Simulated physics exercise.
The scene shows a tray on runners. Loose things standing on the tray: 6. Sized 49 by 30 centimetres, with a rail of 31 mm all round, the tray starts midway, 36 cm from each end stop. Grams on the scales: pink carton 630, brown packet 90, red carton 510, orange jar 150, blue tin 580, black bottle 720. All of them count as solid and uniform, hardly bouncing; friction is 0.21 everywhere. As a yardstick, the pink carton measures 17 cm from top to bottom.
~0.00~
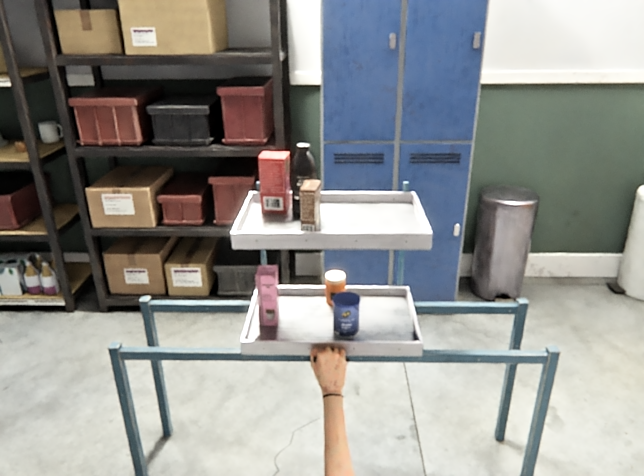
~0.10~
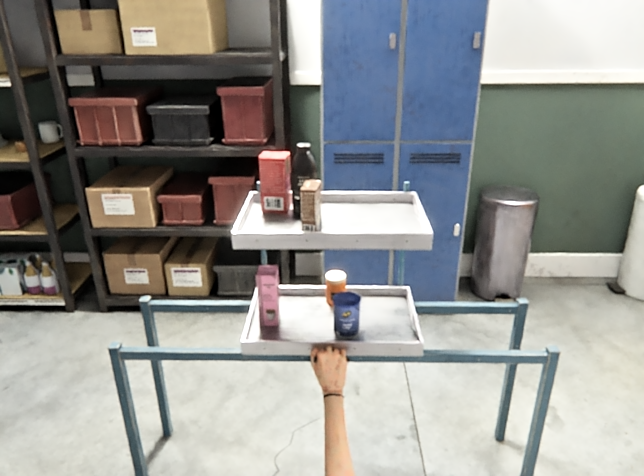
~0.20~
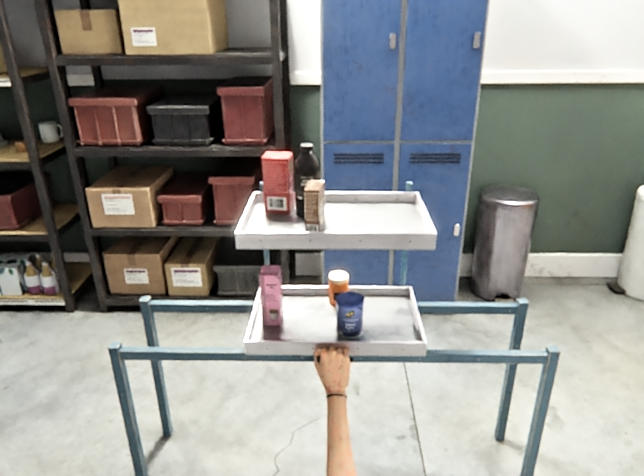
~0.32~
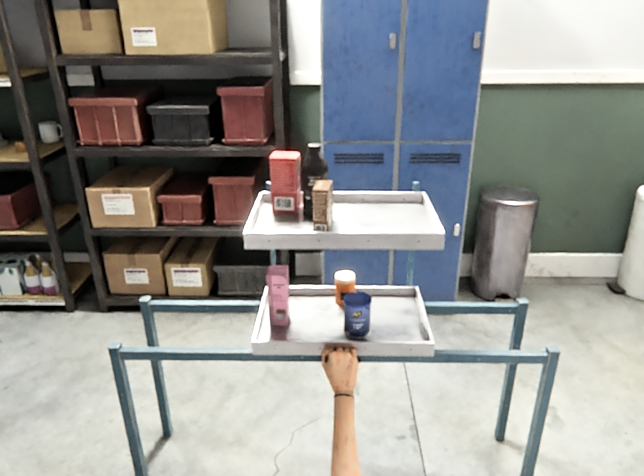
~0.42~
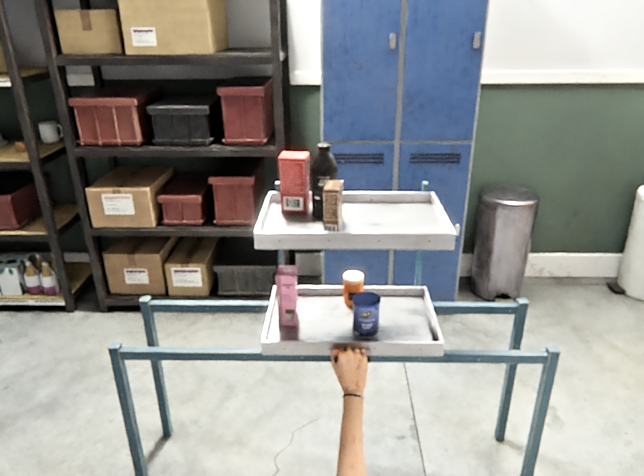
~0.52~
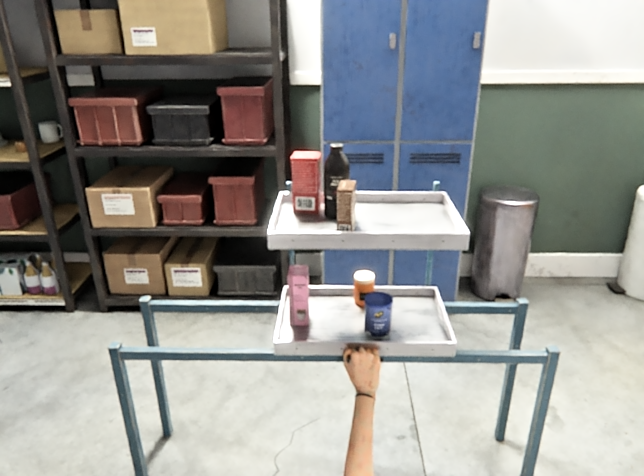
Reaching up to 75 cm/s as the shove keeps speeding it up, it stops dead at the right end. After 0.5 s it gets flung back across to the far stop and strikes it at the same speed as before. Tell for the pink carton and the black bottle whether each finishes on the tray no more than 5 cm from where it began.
In order: The pink carton most likely stays nearby. The black bottle most likely stays nearby.
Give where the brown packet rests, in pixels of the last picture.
Near (152, 224).
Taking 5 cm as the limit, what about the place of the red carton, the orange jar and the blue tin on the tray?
Note: Red carton is left in place. Orange jar is left in place. Blue tin is left in place.
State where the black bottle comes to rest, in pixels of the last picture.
It comes to a stop close to (178, 180).
After 1.12 s, tray 36 cm right; black bottle slid 8 cm near (460, 180); pink carton slid 8 cm near (414, 296); brown packet slid 8 cm.
After 1.32 s, tray 36 cm right; black bottle slid 13 cm near (477, 180); pink carton slid 13 cm near (430, 296); brown packet slid 13 cm.
After 3.52 s, tray 36 cm left; pink carton slid 6 cm near (169, 295); black bottle slid 6 cm near (198, 180); brown packet slid 6 cm.
After 3.62 s, tray 36 cm left; pink carton slid 2 cm near (157, 295); black bottle slid 2 cm near (185, 180); brown packet leaning 6°.
At rest (4.4 s), tipped over on the tray, brown packet; the other 5 in place, give or take 5 cm. In the last view, pink carton near (150, 295), black bottle near (178, 180).
